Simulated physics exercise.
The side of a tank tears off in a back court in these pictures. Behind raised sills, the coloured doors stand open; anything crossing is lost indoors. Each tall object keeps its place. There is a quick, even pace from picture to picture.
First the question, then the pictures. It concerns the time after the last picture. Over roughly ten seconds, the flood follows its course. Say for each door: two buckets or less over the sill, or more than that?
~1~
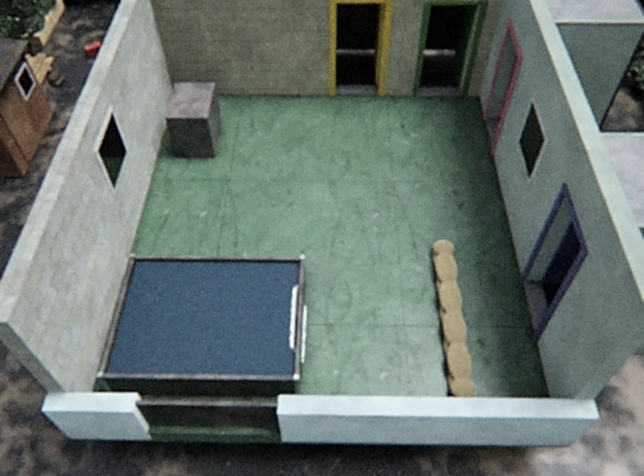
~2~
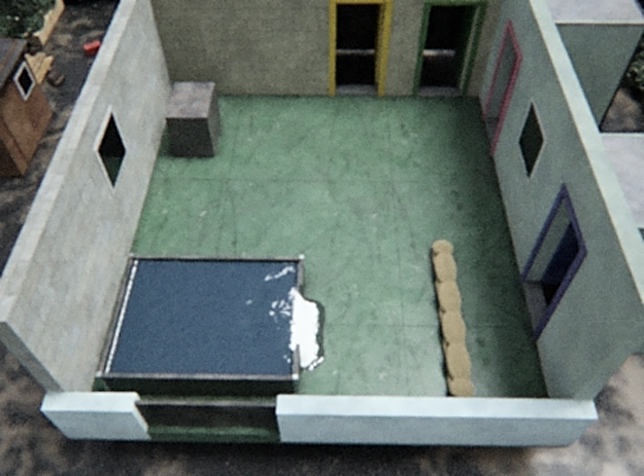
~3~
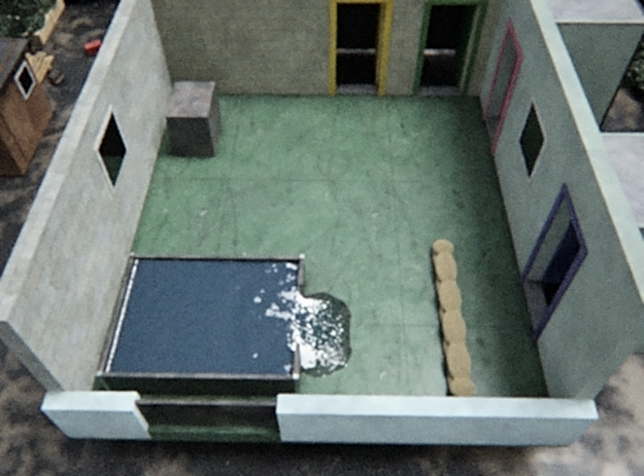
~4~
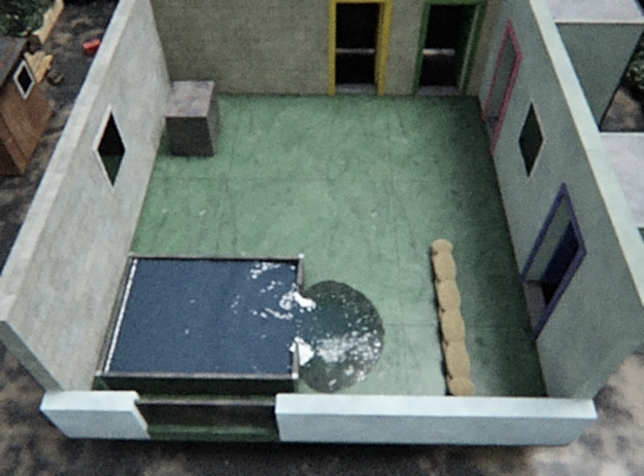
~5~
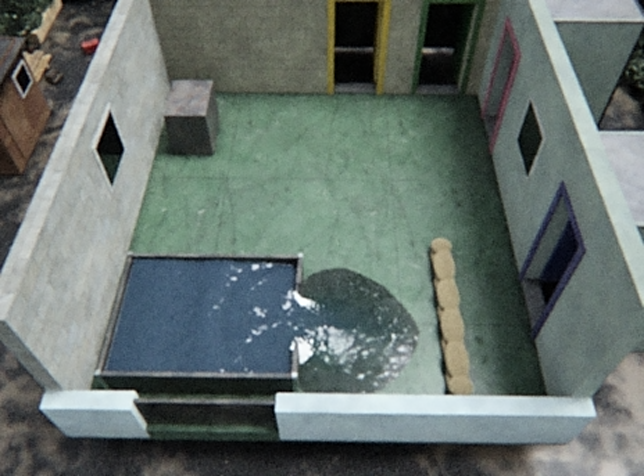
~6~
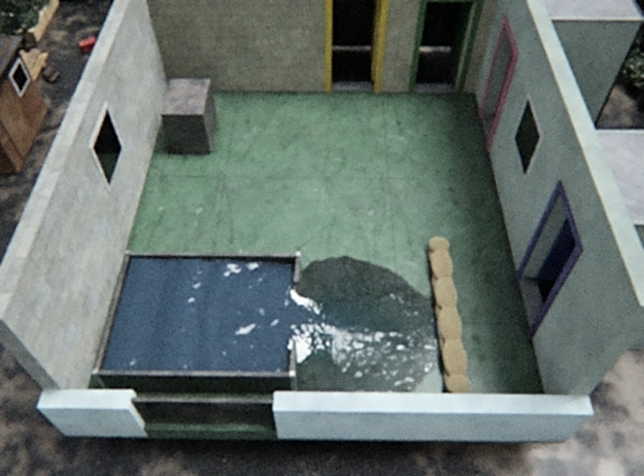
Result: The green door lets the inflow pass two buckets; the yellow door keeps the inflow to two buckets or less; the pink door keeps the inflow to two buckets or less; the blue door keeps the inflow to two buckets or less.
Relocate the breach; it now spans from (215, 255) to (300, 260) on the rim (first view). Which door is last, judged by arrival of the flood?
That's the door marked blue.
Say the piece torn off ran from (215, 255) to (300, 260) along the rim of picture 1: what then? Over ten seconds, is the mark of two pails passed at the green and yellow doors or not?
Taking them in order, the green one beats the mark, then the yellow one beats the mark.
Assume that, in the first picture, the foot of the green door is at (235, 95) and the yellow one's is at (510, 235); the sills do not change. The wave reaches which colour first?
It would be the blue door, I think.
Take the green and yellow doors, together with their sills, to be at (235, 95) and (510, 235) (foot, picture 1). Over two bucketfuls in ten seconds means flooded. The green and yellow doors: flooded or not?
Green: Falls short. Yellow: Falls short.
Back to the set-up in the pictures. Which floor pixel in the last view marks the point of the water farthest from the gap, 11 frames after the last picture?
Somewhere near (430, 170).
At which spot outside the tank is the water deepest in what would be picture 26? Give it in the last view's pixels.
About (430, 344).
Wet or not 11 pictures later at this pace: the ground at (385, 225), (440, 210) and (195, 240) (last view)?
In turn, the points end up soaked, soaked and high and dry.
A moment on, water covers 15 % of the floor; the green door not reached, the yellow door not reached, the pink door not reached, the blue door not reached.
Next, water covers 20 % of the floor; the green door not reached, the yellow door not reached, the pink door not reached, the blue door not reached.
Then, water covers 45 % of the floor; the green door not reached, the yellow door not reached, the pink door wet at the sill, nothing in, the blue door wet at the sill, nothing in.
Later, water covers 70 % of the floor; the green door under two buckets in, the yellow door wet at the sill, nothing in, the pink door wet at the sill, nothing in, the blue door wet at the sill, nothing in.
In the end, water covers 85 % of the floor; the green door over two buckets in, the yellow door under two buckets in, the pink door wet at the sill, nothing in, the blue door wet at the sill, nothing in.
